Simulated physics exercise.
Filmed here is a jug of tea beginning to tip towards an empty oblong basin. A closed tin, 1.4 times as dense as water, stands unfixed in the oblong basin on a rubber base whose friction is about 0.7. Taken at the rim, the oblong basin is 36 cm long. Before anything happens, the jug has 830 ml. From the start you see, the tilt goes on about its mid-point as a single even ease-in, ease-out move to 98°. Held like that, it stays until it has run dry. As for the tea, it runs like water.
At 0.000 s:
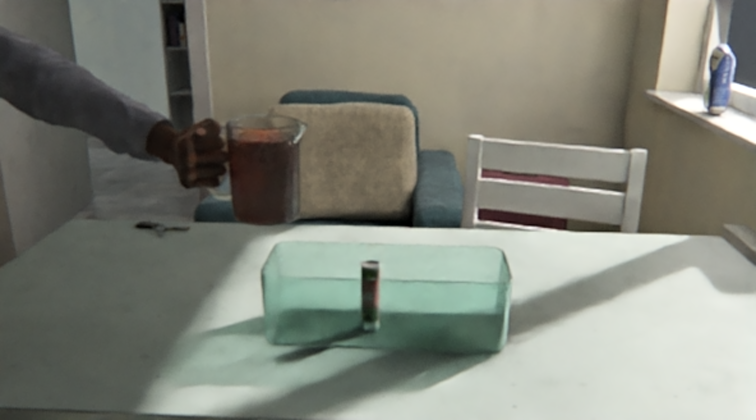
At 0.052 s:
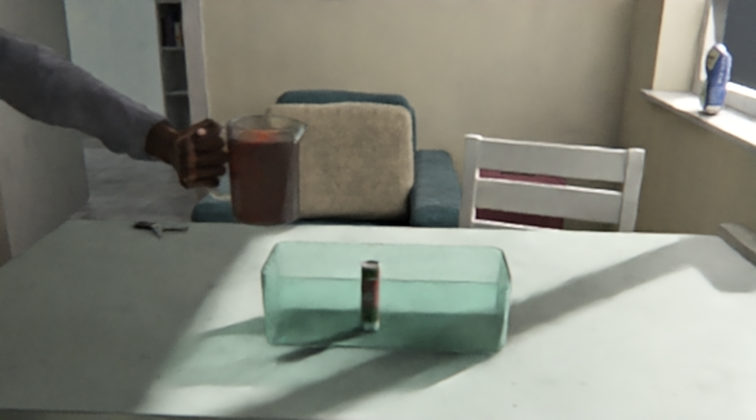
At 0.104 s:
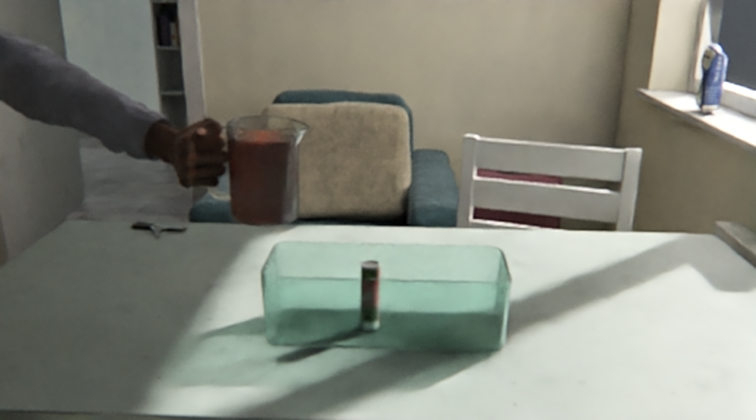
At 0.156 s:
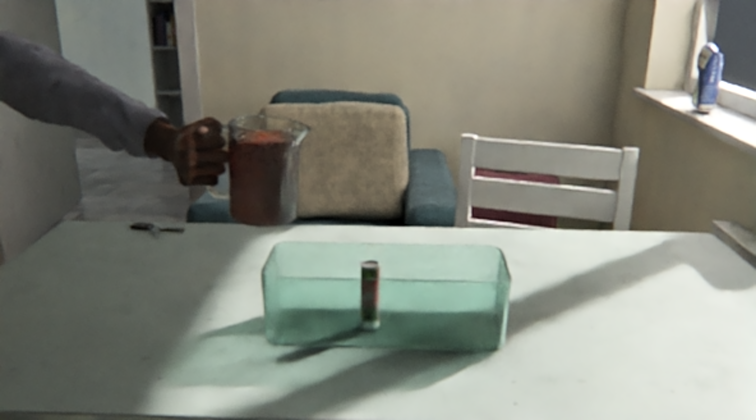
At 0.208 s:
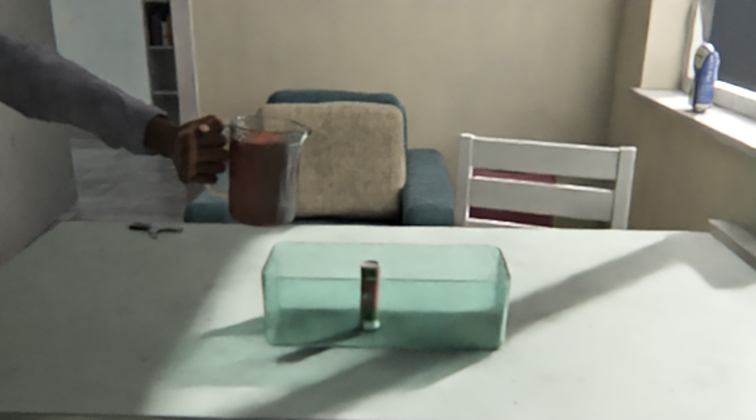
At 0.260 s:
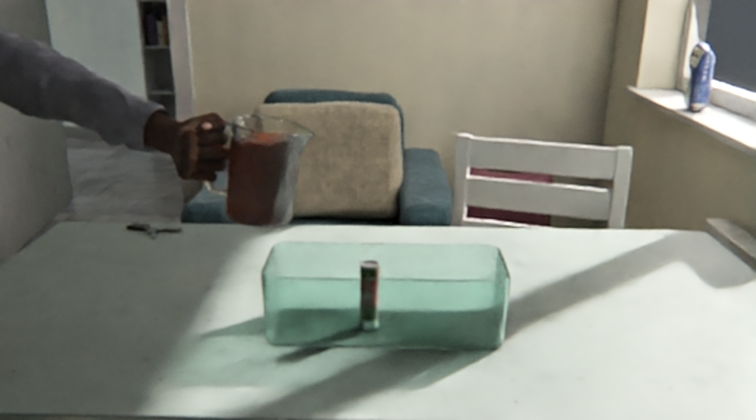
A hand at the left held a glass jug of reddish-brown tea, level at first, then slowly tilted it slightly to the right above a table, where a small tin stood by a greenish clear basin.
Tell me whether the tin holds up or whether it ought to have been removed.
It ends up tipped over.
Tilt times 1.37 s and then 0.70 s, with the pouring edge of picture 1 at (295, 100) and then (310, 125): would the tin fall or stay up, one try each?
First it tips over; then it tips over.
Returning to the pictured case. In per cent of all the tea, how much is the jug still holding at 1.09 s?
Around 50 in a hundred.
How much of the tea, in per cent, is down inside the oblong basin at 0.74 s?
About 1%.
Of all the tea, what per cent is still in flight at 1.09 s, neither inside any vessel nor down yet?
Estimated airborne part: Roughly 18 per cent.
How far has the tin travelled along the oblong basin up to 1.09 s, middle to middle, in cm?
Around 0 cm.
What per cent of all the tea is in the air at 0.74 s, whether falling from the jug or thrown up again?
My guess is roughly 9 %.
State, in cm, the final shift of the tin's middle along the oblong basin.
The middle of the tin ends some 7.0 cm along the basin.
By 0.74 s the tilt is 56° and 90 per cent is still to pour; the tin stands where it began.
By 1.09 s the tilt is 89° and 49 per cent is still to pour; the tin stands where it began.
By 1.45 s the tilt is 98° and 10 per cent is still to pour; the tin leans 48°.
By 1.85 s the tilt is 98° and 1 per cent is still to pour; the tin lies on its side.
At rest the tin lies on its side.
